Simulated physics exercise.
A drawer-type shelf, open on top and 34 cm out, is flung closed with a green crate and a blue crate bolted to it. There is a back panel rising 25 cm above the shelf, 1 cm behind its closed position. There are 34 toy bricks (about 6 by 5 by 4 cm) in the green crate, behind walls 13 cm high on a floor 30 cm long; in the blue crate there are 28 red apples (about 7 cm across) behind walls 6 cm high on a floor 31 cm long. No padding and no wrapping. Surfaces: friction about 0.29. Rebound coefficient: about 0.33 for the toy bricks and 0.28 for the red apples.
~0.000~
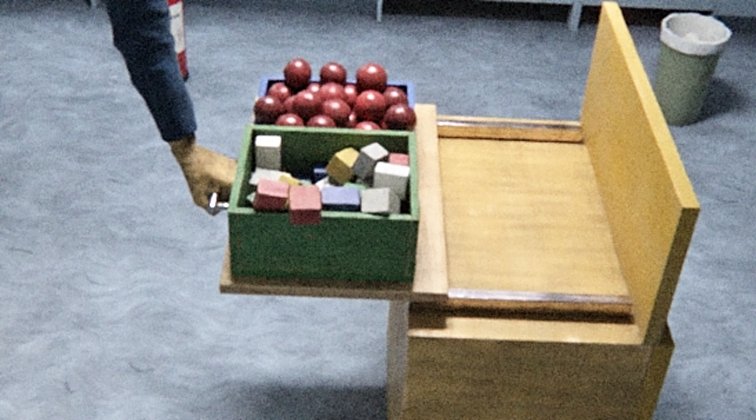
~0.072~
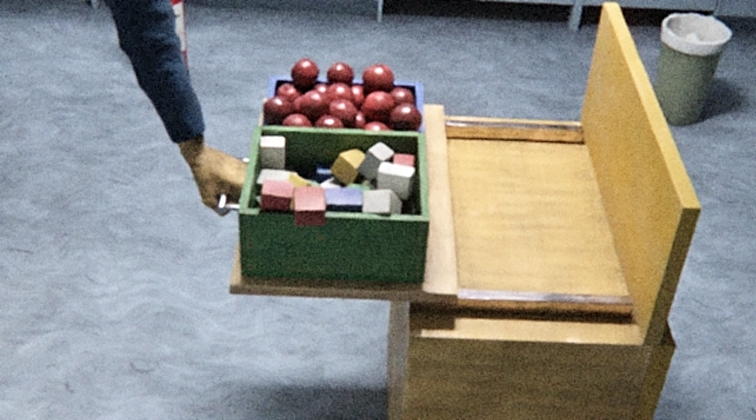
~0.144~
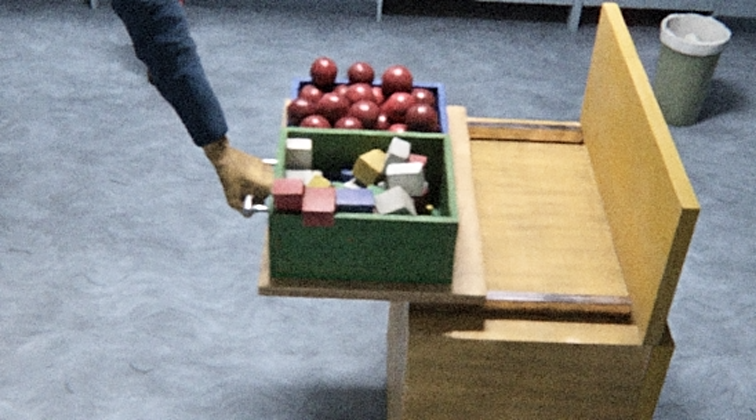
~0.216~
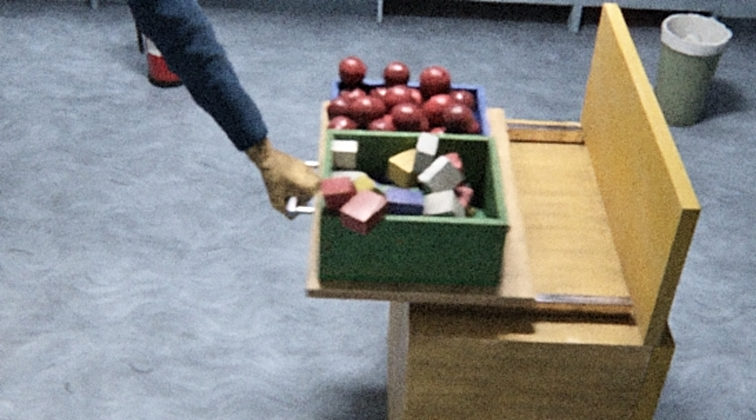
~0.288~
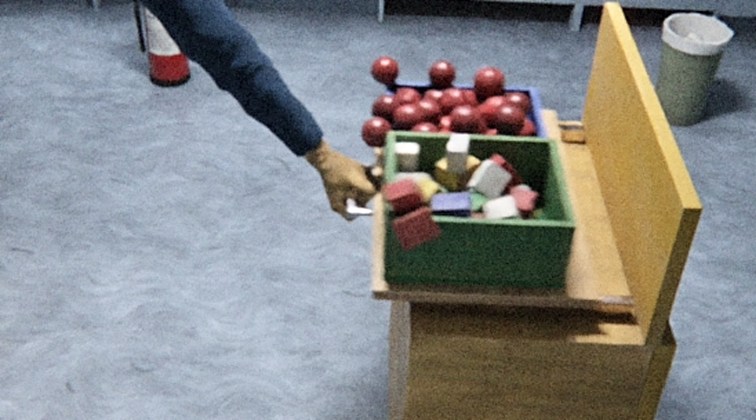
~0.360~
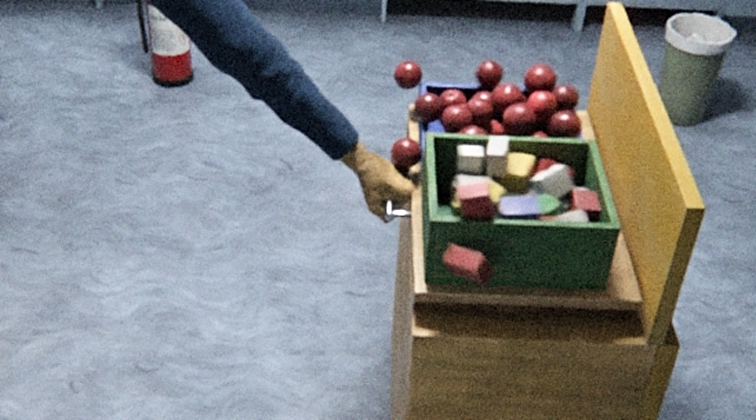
A hand pushing a sliding shelf with two crates rightward toward a wooden back panel, red balls and a block tumbling out leftward.
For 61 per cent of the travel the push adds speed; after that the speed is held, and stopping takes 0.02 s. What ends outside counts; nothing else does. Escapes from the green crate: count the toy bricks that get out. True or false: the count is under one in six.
True.
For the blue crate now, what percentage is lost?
The blue crate comes in at 30 in a hundred.
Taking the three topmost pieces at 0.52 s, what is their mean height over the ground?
Mean height: Some 94 cm.
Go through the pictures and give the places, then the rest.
In the first picture (places track the rim corner closest to us here, unless another is named), green crate (236, 210); blue crate (by its farthest rim corner) (408, 83); 0 cm pushed; all still inside.
In the second picture, green crate (246, 211); blue crate (416, 84); 2 cm pushed.
In the third picture, green crate (276, 212); blue crate (438, 85); 7 cm pushed.
In the fourth picture, green crate (327, 215); blue crate (478, 87); 15 cm pushed; 1 out, the lowest brick at (364, 212).
In the fifth picture, green crate (395, 217); blue crate (531, 89); 27 cm pushed; 3 out, the lowest apple at (376, 133).
In the sixth picture, green crate (438, 218); blue crate (565, 90); 34 cm pushed; 3 out, the lowest apple at (406, 153).
After 0.40 s, the green crate is down by 1 of 34 and the blue crate is down by 3 of 28.
After 0.52 s, the green crate is down by 1 of 34 and the blue crate is down by 6 of 28.
After 0.74 s, the green crate is down by 1 of 34 and the blue crate is down by 8 of 28.
Outcome (at 1.18 s), the green crate is down by 1 of 34 and the blue crate is down by 8 of 28. Asked share, 1 of 34, 3 per cent.
